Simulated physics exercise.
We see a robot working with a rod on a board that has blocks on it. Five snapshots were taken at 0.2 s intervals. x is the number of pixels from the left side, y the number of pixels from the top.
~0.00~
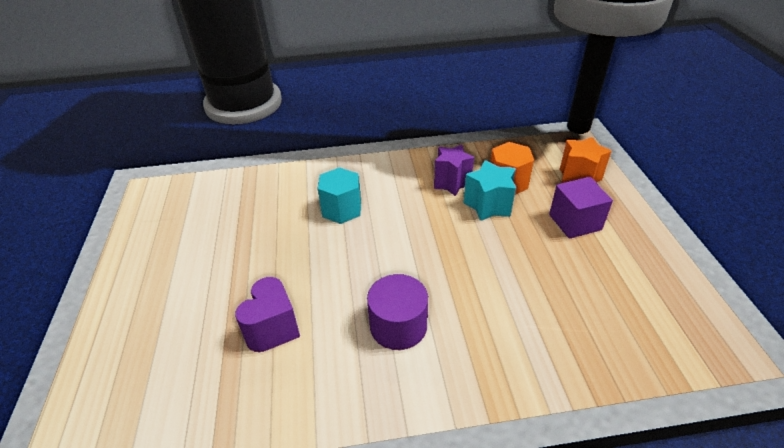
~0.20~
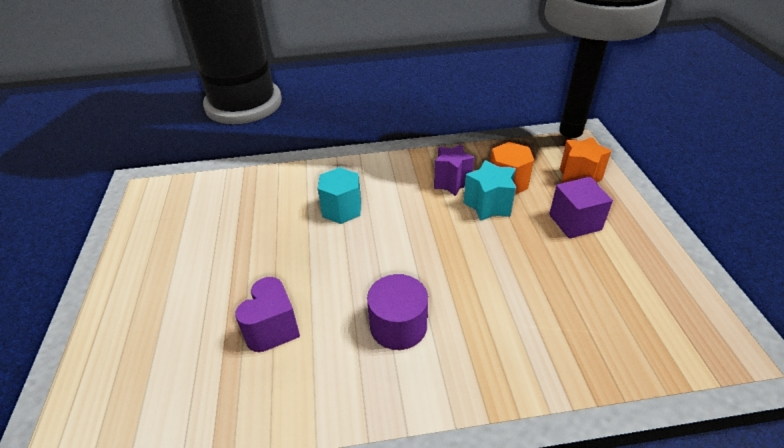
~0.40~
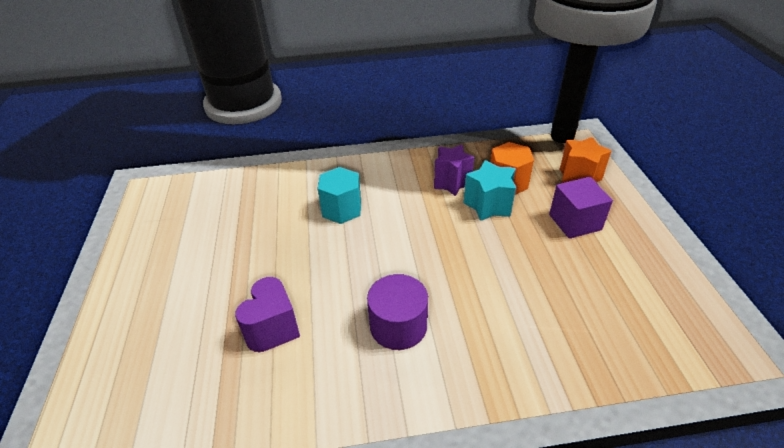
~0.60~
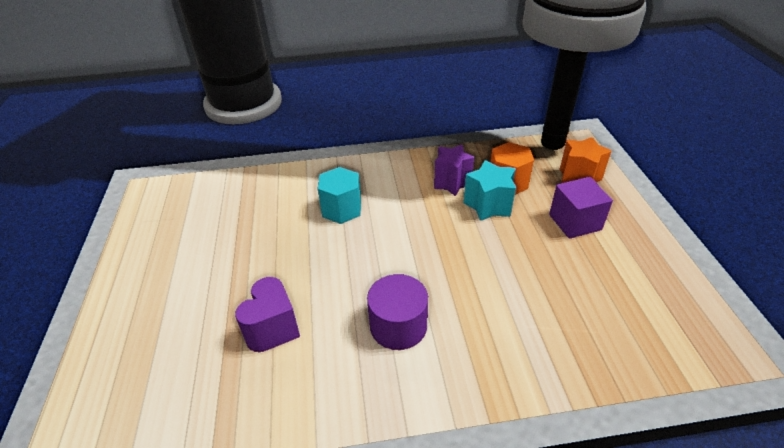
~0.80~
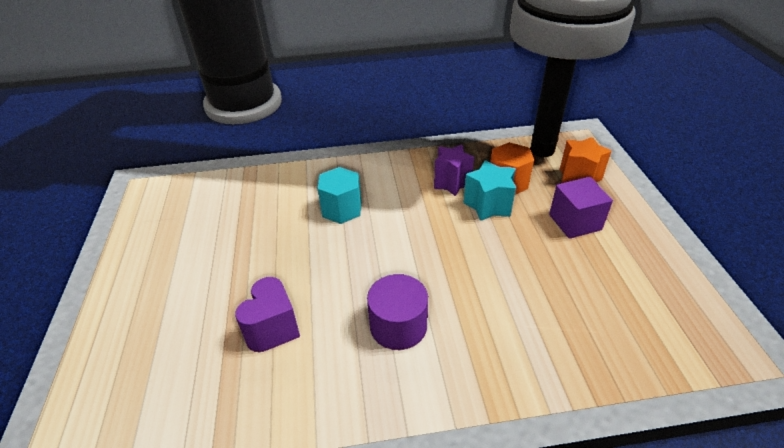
A black robot arm with a grey collar and a thin dark rod reaches down at the upper right of a pale striped wooden board on a blue surface, seen from above at an angle. Purple, turquoise and orange blocks cluster near it, with a turquoise six-sided block, purple heart and purple cylinder farther left. The rod slides slightly left and nearer, while the blocks and camera stay still.
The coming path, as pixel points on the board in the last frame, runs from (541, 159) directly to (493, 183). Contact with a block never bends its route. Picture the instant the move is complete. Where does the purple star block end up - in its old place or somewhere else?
Once the path is done, it remains where it sat before.
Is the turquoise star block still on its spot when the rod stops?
No
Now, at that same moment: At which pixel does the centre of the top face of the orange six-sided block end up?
It will likely be found at (488, 173).
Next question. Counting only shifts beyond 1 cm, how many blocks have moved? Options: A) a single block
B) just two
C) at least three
(B)
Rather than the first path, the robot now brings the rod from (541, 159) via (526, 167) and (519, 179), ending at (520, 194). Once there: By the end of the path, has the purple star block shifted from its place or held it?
The purple star block is left alone.
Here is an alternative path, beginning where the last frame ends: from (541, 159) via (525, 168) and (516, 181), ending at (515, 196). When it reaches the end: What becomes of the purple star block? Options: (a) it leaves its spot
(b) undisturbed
I'll go with b - undisturbed.
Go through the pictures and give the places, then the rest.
In the first picture, rod's lower end at (578, 129); purple star block at (454, 155); turquoise star block at (493, 176); orange six-sided block at (513, 154).
In the second picture, rod at (571, 133); blocks still.
In the third picture, rod at (562, 138); blocks still.
In the fourth picture, rod at (553, 144); blocks still.
In the fifth picture, rod at (542, 151); purple star block at (454, 155); turquoise star block at (493, 176); orange six-sided block at (513, 154).
On the path given first. Halfway along, rod at (518, 163); turquoise star block at (491, 179); orange six-sided block at (509, 159).
At the end, rod at (494, 175); purple star block still; turquoise star block at (476, 197); orange six-sided block at (488, 173), turned 20° anticlockwise.
